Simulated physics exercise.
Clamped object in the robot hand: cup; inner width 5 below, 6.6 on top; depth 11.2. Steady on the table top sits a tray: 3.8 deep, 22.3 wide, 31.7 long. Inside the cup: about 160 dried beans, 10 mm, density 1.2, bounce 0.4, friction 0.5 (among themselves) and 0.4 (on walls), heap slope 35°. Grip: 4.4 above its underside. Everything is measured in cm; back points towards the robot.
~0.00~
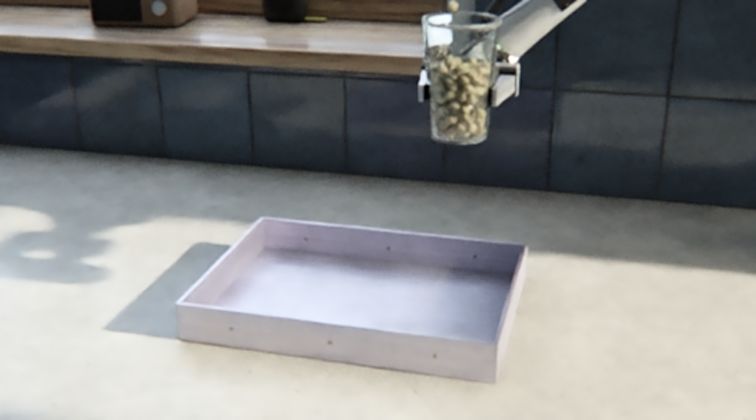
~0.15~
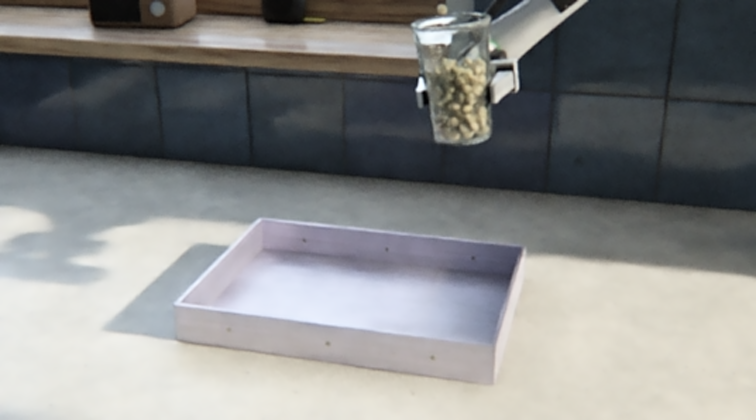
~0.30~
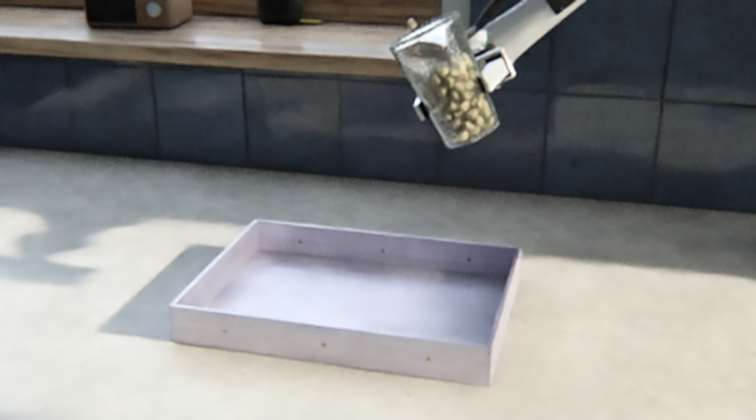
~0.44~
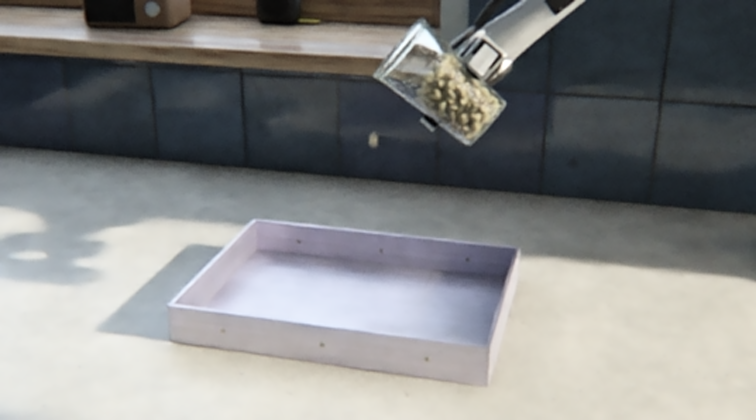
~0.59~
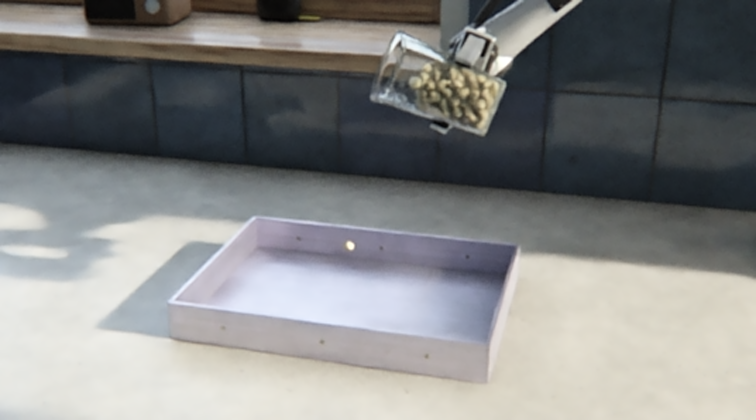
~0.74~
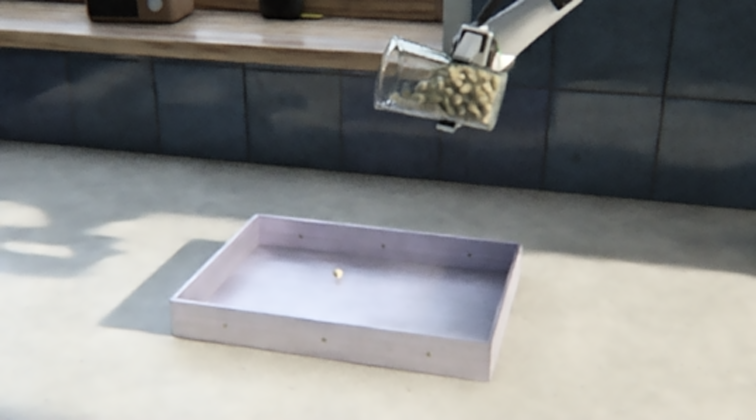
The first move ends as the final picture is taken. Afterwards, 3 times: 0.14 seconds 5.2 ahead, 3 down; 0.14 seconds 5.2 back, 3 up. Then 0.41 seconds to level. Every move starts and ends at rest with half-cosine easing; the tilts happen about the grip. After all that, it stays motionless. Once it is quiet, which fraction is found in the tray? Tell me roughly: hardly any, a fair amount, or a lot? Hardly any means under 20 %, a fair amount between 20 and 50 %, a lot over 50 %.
A fair amount.
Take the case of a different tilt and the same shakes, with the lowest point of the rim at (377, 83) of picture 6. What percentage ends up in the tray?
5 %.
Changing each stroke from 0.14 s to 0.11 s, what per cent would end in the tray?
40 %.
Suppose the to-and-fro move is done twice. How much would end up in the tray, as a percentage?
Estimate: Around 25 %.
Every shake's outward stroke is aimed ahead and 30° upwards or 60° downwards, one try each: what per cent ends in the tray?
It comes to around 85 per cent on the first try and around 5 per cent on the second.
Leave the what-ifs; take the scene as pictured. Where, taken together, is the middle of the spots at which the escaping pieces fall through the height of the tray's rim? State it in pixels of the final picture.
They come through centred close to (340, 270).
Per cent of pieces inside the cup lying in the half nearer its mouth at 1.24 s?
Around 55 per cent of it.
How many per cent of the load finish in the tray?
I'd say some 35 per cent of it.
By 1.24 s, tilted 79° forward, highest piece 24 above the table; 134 in the cup, 22 in the tray, 9 in flight or on a rim.
By 1.74 s, tilted 53° forward, highest piece 27 above the table; 107 in the cup, 56 in the tray, 2 in flight or on a rim.
By 2.19 s, level, highest piece 28 above the table; 107 in the cup, 58 in the tray.
By 3.24 s, level, highest piece 28 above the table; 107 in the cup, 58 in the tray.
Final count, 107 in the cup, 58 in the tray. That is 35 % in the tray.
